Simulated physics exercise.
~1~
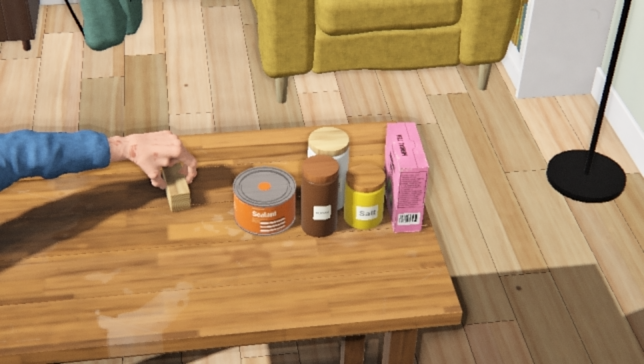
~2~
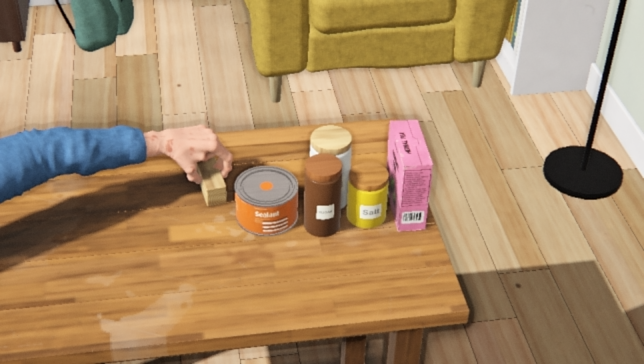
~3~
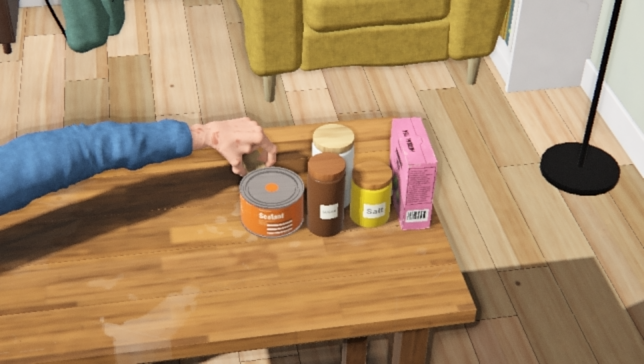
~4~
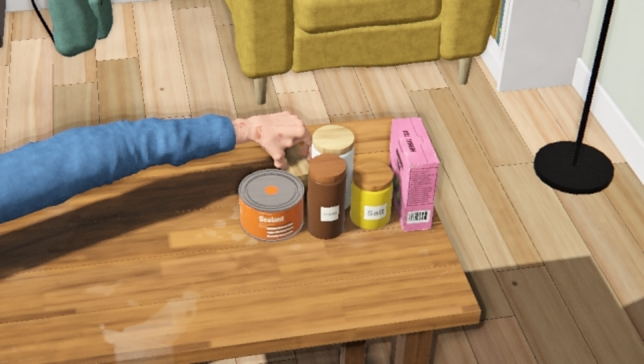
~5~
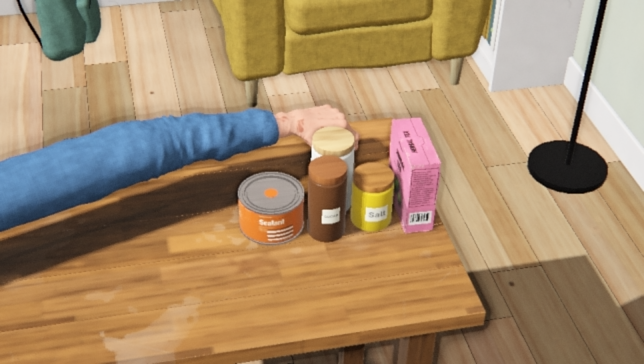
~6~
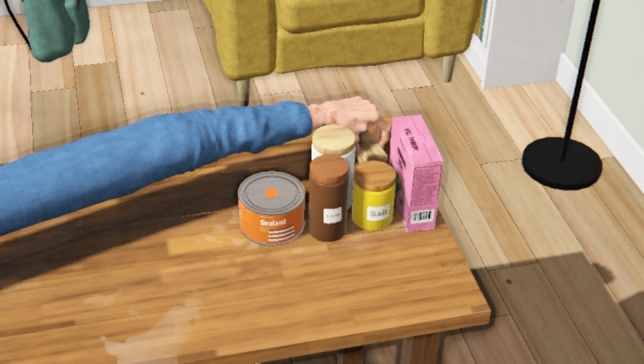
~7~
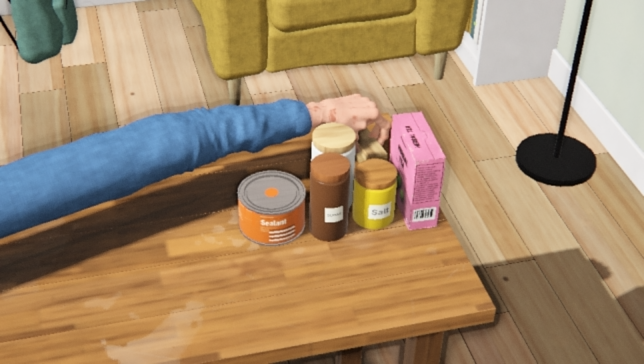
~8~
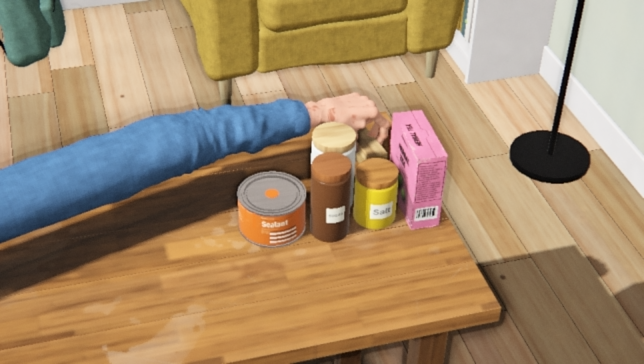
At the start, a hand in a blue sleeve holds a small wooden block on a wooden table, to the left of an orange tub, a brown jar, a white jar, a yellow jar and a pink packet. The hand slides the block right, toward the group. It passes behind the orange tub, then reaches behind the white jar, where the block drops from sight. The hand continues toward the pink packet and stops just short of it, behind the jars. At the end, the arm rests there, and all five items stand in place on the table.
